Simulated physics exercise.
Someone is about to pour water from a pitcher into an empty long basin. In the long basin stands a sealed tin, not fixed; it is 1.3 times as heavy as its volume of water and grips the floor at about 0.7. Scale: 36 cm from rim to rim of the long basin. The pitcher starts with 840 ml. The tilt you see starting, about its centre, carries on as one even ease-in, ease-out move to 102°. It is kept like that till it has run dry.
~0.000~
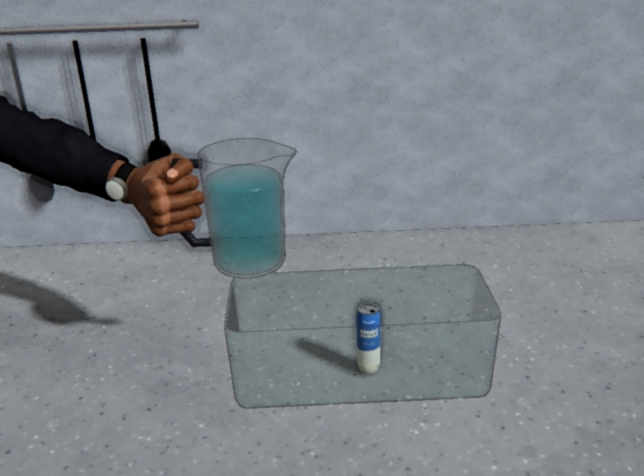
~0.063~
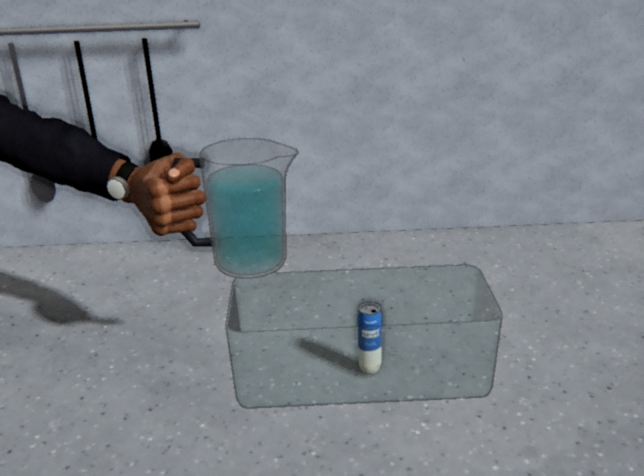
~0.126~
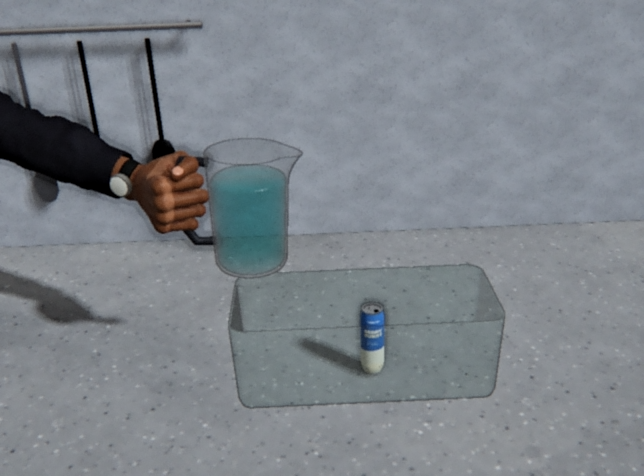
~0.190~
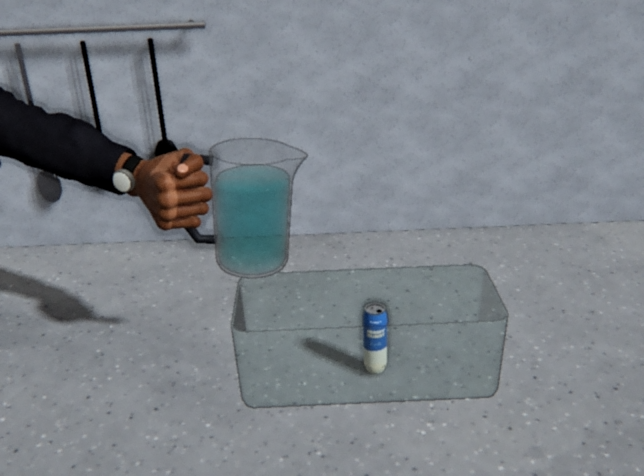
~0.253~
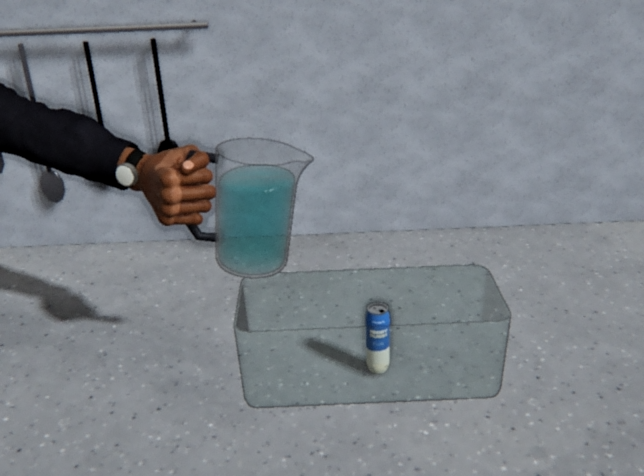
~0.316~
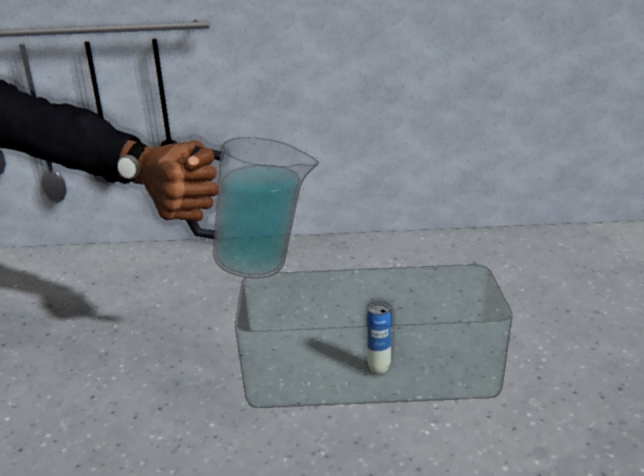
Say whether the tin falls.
The tin goes over.
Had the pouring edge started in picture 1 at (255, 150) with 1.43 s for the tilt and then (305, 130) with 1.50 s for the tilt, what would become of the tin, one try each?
First it keeps standing; then it keeps standing.
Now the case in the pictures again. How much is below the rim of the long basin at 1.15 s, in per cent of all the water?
About 34 per cent.
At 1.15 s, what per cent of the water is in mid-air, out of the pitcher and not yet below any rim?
About 16 per cent.
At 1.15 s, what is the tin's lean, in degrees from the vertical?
About 0°.
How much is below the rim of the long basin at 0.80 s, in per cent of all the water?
About 1 per cent.
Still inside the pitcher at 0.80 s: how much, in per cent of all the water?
About 92 per cent.
By 0.80 s the tilt is 60° and 92 per cent is still to pour; the tin stands where it began.
By 1.15 s the tilt is 93° and 49 per cent is still to pour; the tin stands where it began.
By 1.53 s the tilt is 102° and 7 per cent is still to pour; the tin leans 25°.
By 1.93 s the tilt is 102° and 0 per cent is still to pour; the tin lies on its side.
At rest the tin lies on its side.
